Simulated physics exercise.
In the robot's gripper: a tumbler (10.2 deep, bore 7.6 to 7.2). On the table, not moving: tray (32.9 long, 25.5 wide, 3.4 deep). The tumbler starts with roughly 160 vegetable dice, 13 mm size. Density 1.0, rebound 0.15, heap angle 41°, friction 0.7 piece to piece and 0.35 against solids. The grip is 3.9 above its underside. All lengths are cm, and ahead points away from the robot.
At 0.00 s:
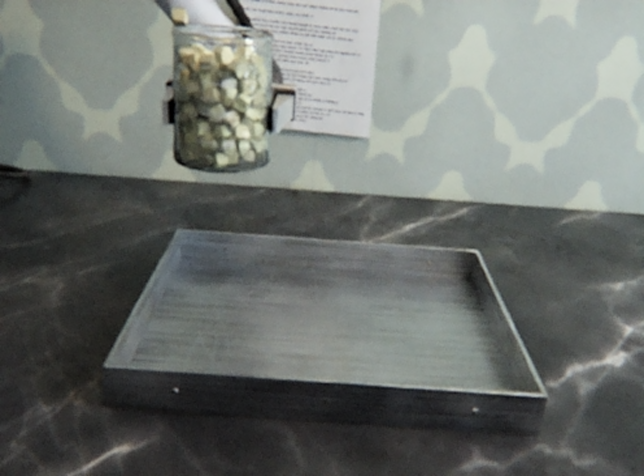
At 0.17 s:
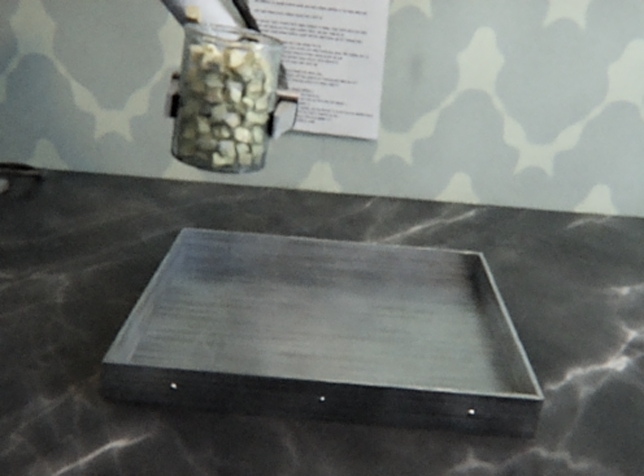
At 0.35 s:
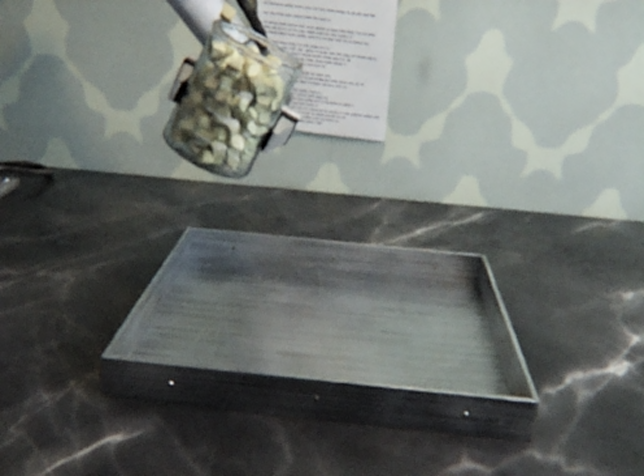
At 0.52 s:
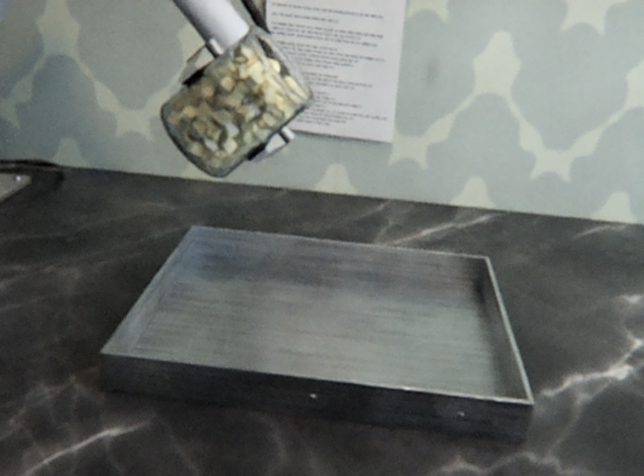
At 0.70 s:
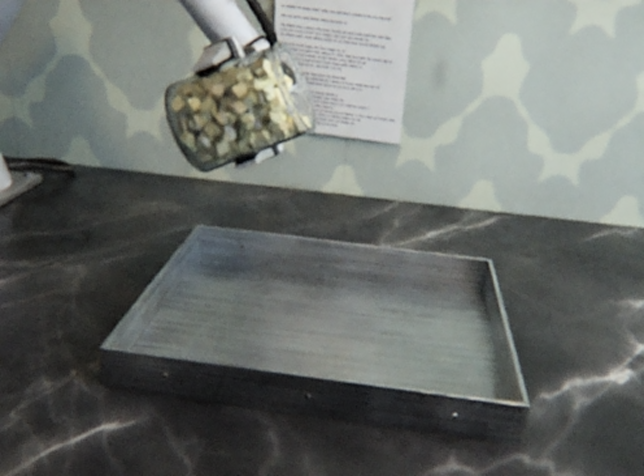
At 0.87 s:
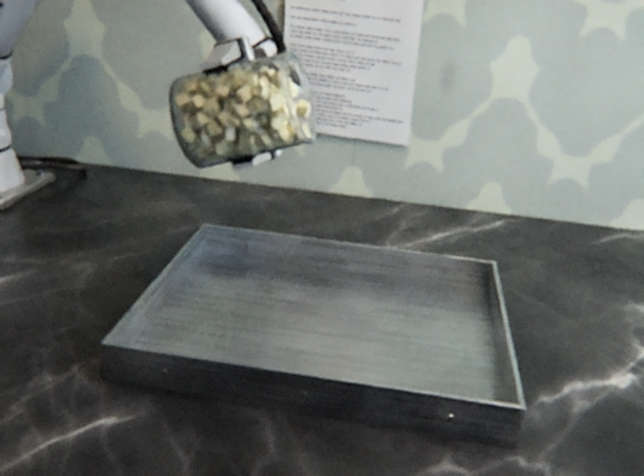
The clip opens with a robot gripper holding a clear tumbler of pale diced vegetables nearly upright above an empty, rectangular grey tray on a dark marbled table. The gripper steadily tilts the tumbler toward the right until it lies mostly on its side, the pieces shifting but remaining inside.
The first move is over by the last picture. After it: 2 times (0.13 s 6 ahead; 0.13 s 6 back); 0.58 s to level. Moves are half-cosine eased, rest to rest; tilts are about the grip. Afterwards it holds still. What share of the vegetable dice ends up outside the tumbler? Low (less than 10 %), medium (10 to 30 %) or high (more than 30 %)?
Outside the tumbler the share is high, more than 30 %.
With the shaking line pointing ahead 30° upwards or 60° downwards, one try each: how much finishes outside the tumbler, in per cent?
Some 65 and 5 per cent.
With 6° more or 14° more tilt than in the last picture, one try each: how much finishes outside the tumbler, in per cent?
Some 55 and 80 per cent.
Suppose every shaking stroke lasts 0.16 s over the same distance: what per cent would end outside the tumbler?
In that case some 25 per cent.
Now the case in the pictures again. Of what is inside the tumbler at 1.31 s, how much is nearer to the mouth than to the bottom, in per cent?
About 60 per cent.
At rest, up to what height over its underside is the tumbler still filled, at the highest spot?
Roughly 8.5 cm.
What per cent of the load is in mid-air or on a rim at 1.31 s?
Some 3 per cent.
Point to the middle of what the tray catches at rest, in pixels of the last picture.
At about (353, 327).
After 1.31 s, tilted 71° forward, highest piece 23 above the table; 121 in the tumbler, 38 in the tray, 1 on the table or floor, 5 in flight or on a rim.
After 1.75 s, tilted 22° forward, highest piece 26 above the table; 99 in the tumbler, 65 in the tray, 1 on the table or floor.
After 2.17 s, level, highest piece 25 above the table; 99 in the tumbler, 65 in the tray, 1 on the table or floor.
After 3.22 s, level, highest piece 25 above the table; 99 in the tumbler, 65 in the tray, 1 on the table or floor.
At rest, 99 in the tumbler, 65 in the tray, 1 on the table or floor. That is 40 % outside the tumbler.
